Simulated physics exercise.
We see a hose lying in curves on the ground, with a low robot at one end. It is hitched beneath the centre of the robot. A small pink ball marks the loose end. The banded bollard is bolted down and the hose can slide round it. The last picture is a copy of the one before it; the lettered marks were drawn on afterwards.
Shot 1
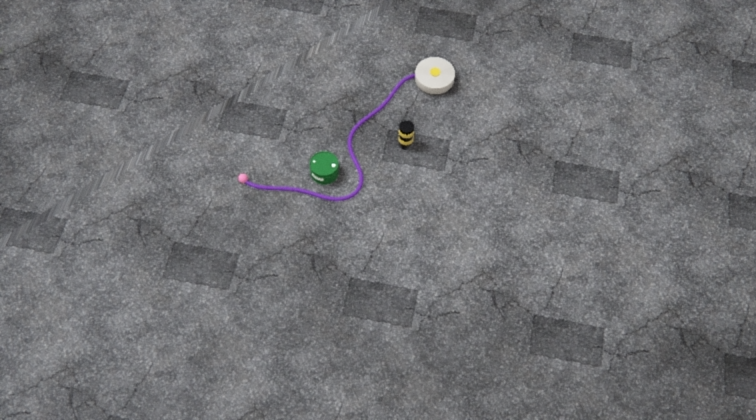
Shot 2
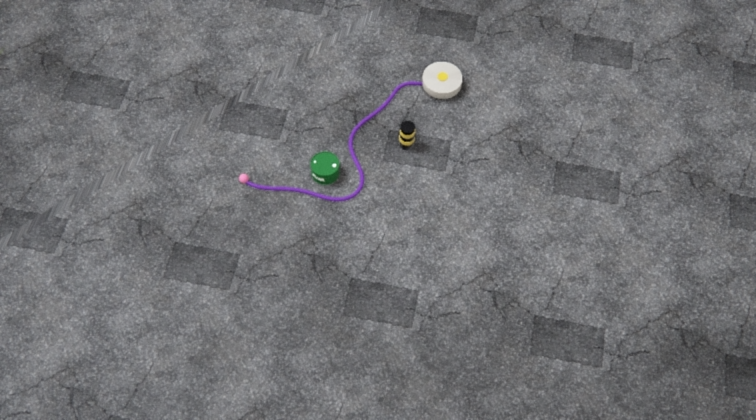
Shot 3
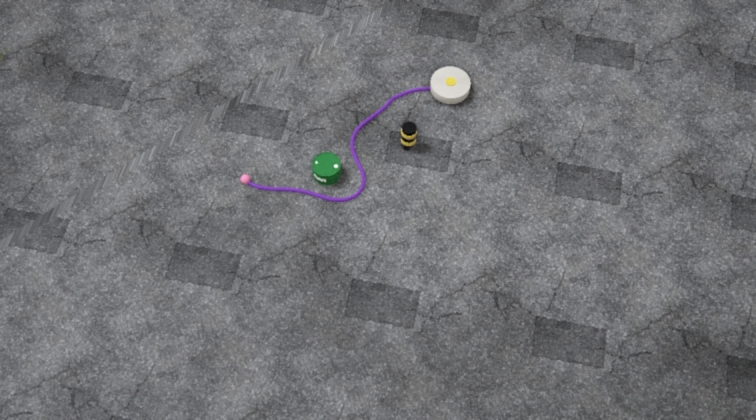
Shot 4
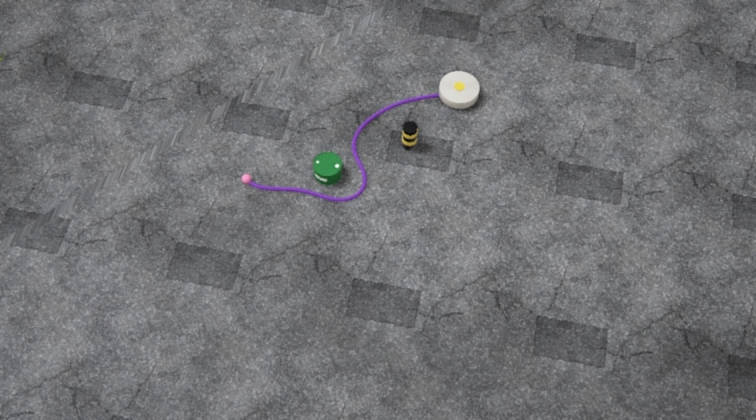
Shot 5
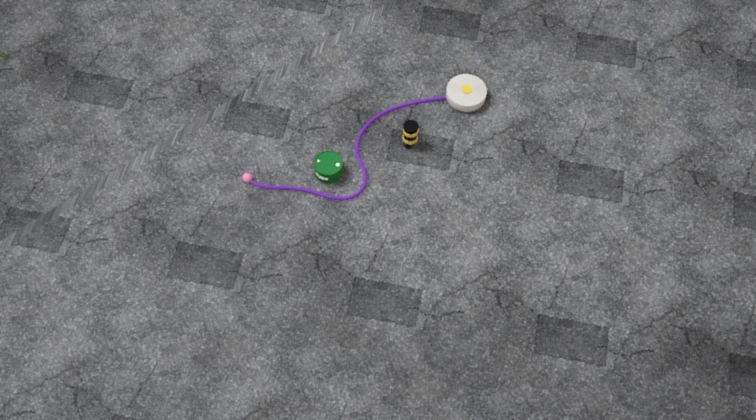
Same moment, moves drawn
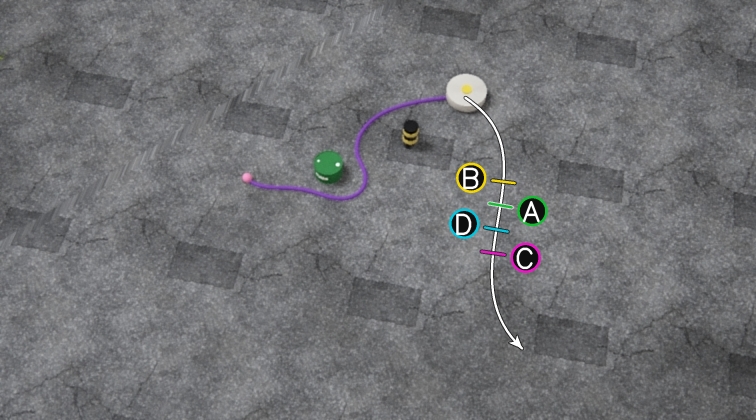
In the video, a low, round white robot with a purple hose attached moves a short way right and slightly down across grey paving, drawing the hose's near section along, while the green tub and black-and-yellow bollard stay put.
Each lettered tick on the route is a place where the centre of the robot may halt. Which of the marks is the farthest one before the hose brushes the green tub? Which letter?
No farther than A.
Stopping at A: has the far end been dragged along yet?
No.
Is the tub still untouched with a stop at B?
For that mark, yes.
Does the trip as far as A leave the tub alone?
Yes.
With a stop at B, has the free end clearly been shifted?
No.
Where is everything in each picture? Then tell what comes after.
Green tub (324, 168); bollard (406, 135); robot (435, 76), in the first frame.
Robot (442, 81); green tub (325, 168), in the second frame.
Robot (450, 86); free end (245, 179), in the third frame.
Robot (459, 91); bollard (410, 136), in the fourth frame.
Robot (466, 94); green tub (329, 167); bollard (410, 135); free end (247, 178), in the fifth frame.
On the marked copy, A at (500, 205); B at (503, 182); C at (493, 253); D at (496, 230); the route from (466, 98) via (499, 214) to (522, 349).
With A. Early on, robot (496, 125), middle of the hose (364, 162), free end (247, 178).
Further on, robot (505, 165), middle of the hose (367, 161), free end (247, 178).
At the end, robot (501, 202), middle of the hose (383, 159), free end (247, 178); only the bollard has been touched, if anything.
As for the rest, B is safe but short; C brings the hose against the tub; D brings the hose against the tub.
